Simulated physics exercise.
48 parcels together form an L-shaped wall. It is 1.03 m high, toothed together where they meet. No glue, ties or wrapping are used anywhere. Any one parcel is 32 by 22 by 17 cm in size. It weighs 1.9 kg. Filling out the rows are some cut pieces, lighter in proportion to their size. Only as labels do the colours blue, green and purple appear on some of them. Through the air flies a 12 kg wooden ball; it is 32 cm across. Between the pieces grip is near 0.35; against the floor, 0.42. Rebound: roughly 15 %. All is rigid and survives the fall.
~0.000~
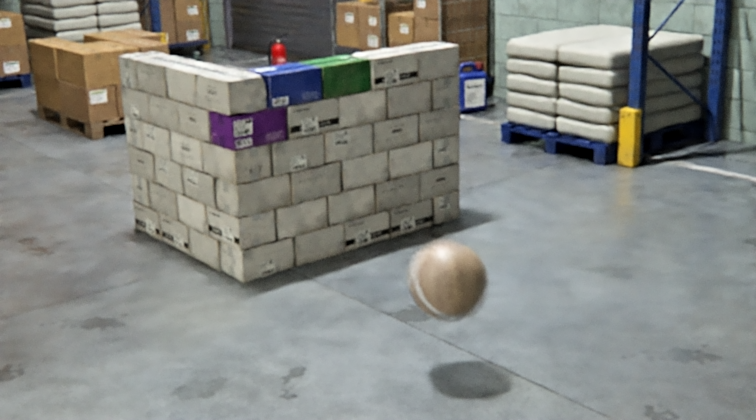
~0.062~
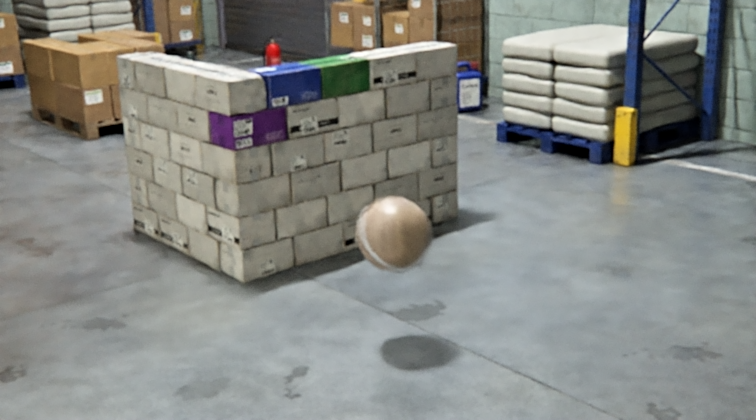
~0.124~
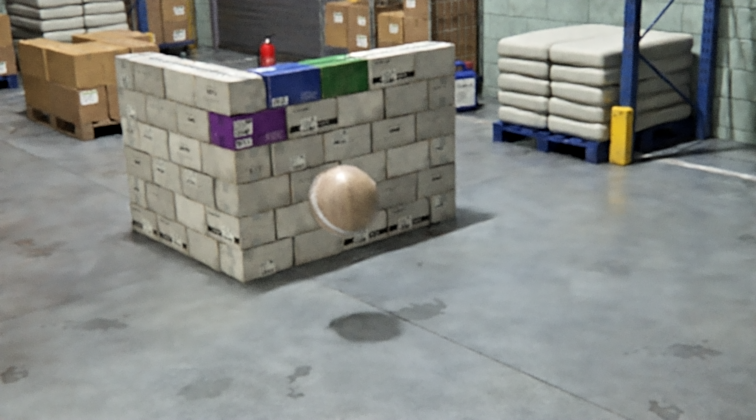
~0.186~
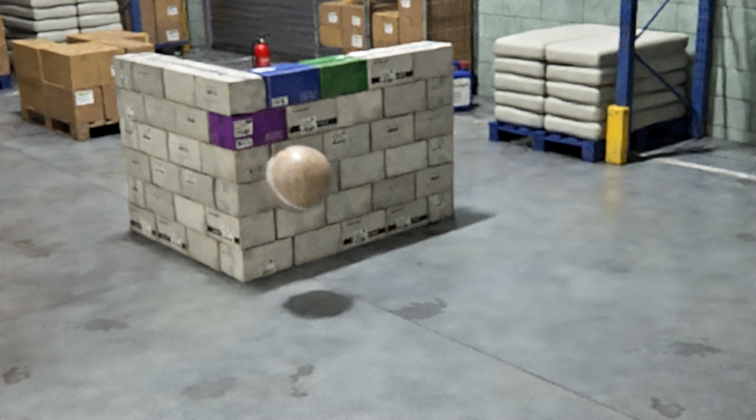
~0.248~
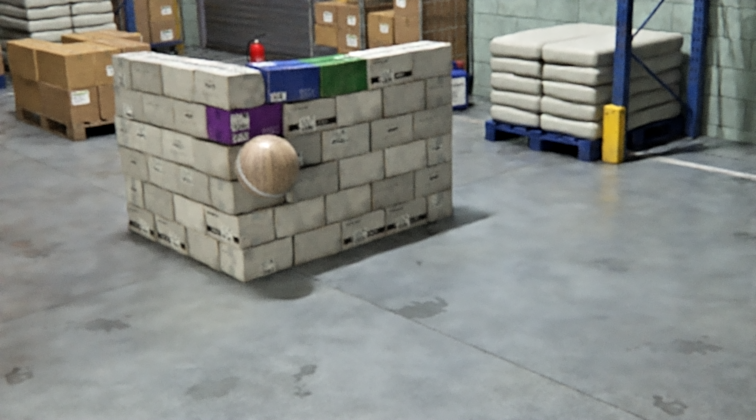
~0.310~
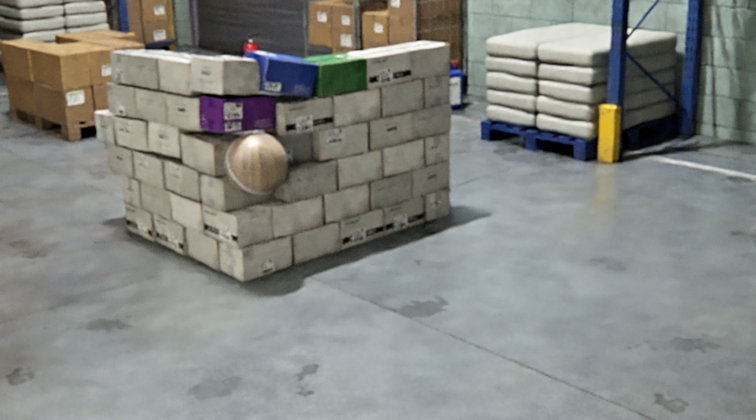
To begin with, a wooden ball flies leftward above a warehouse floor toward an L-shaped wall of pale parcels, a few coloured purple, blue and green. It strikes the wall near the corner, below the purple parcel, and the parcels around it shift apart, with the blue one tilting.
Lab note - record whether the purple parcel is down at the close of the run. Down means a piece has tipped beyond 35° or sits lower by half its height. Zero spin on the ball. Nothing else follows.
Result: Down.
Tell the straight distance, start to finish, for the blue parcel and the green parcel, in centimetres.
Well, the blue finishes about 10 cm from where it began, while the green finishes about 0 cm from its start.
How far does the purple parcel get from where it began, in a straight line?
Net straight-line distance: Approx. 120 cm.
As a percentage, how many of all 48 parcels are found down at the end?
Estimate: About 15% of them.
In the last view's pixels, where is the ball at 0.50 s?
It sits close to pixel (231, 177).
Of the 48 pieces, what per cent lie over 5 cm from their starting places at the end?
Shifted: 40 per cent.
After 0.37 s, ball still moving; none of the 48 parcels down, 25 disturbed; purple parcel leaning 11°; blue parcel leaning 21°.
After 0.50 s, ball still moving; 2 of the 48 parcels down; purple parcel leaning 9°; blue parcel shifted 9 cm.
After 0.80 s, ball still moving; 5 of the 48 parcels down; purple parcel leaning 19°; blue parcel shifted 11 cm.
After 1.50 s, ball still moving; 7 of the 48 parcels down; purple parcel on its side; blue parcel shifted 11 cm.
At rest (2.6 s), ball rolling away; 7 of the 48 parcels down; purple parcel on its side; blue parcel shifted 11 cm; green parcel shifted 22 mm. As the last picture would show them, middles, purple parcel near (98, 229), blue parcel near (266, 83).
